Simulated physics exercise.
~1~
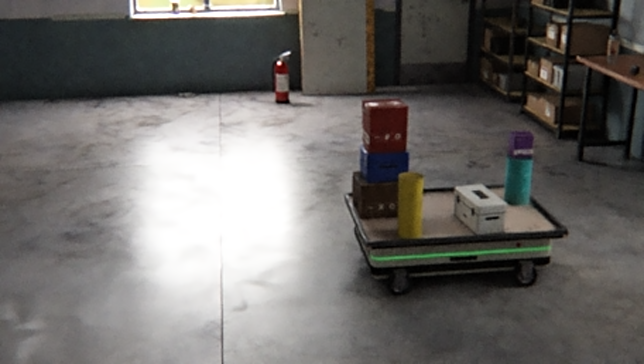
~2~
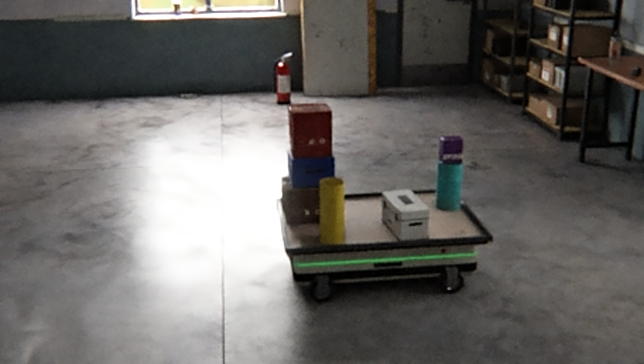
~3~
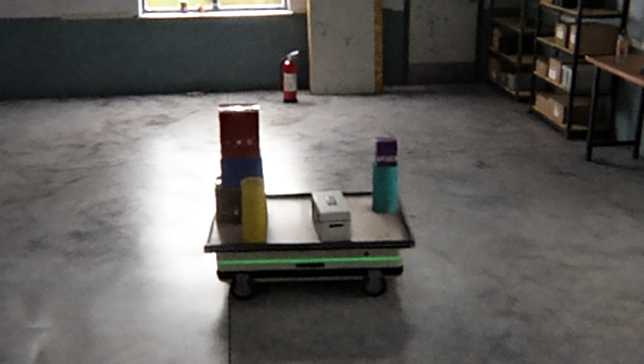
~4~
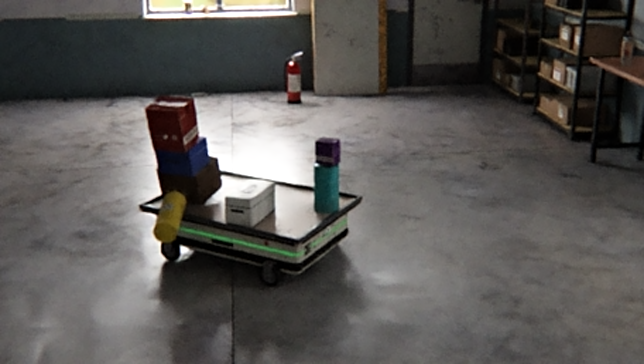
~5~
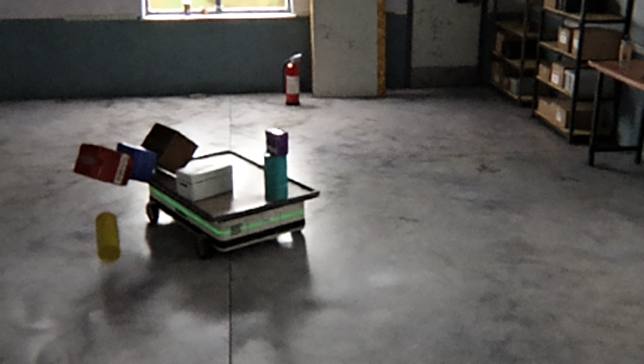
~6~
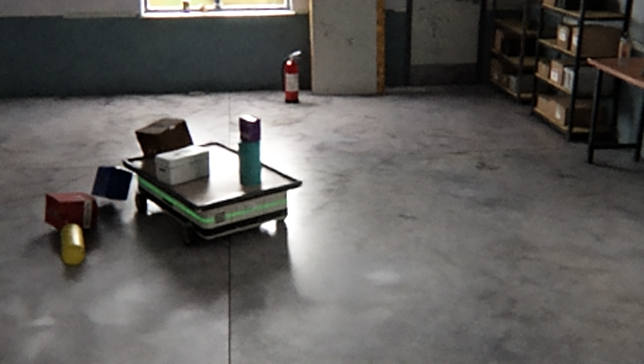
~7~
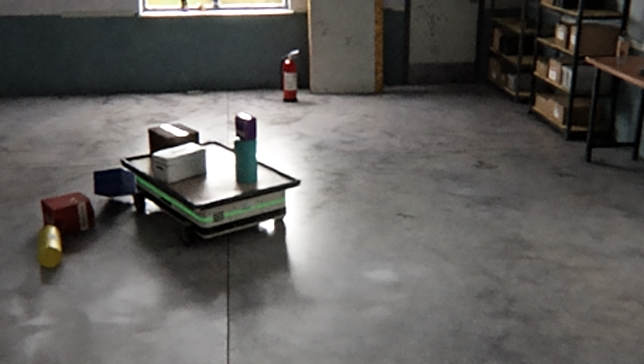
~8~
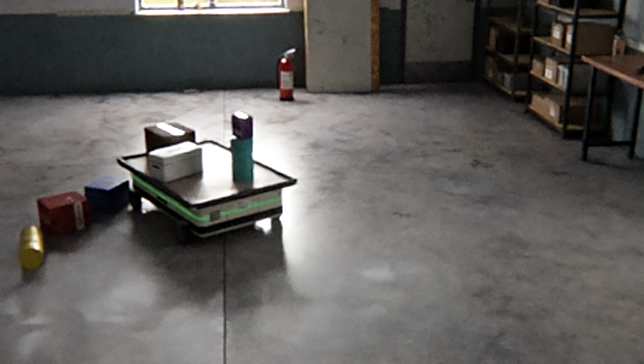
In a dim workshop, a loaded cart rolls left and turns, spilling red and blue boxes and a yellow canister before stopping.
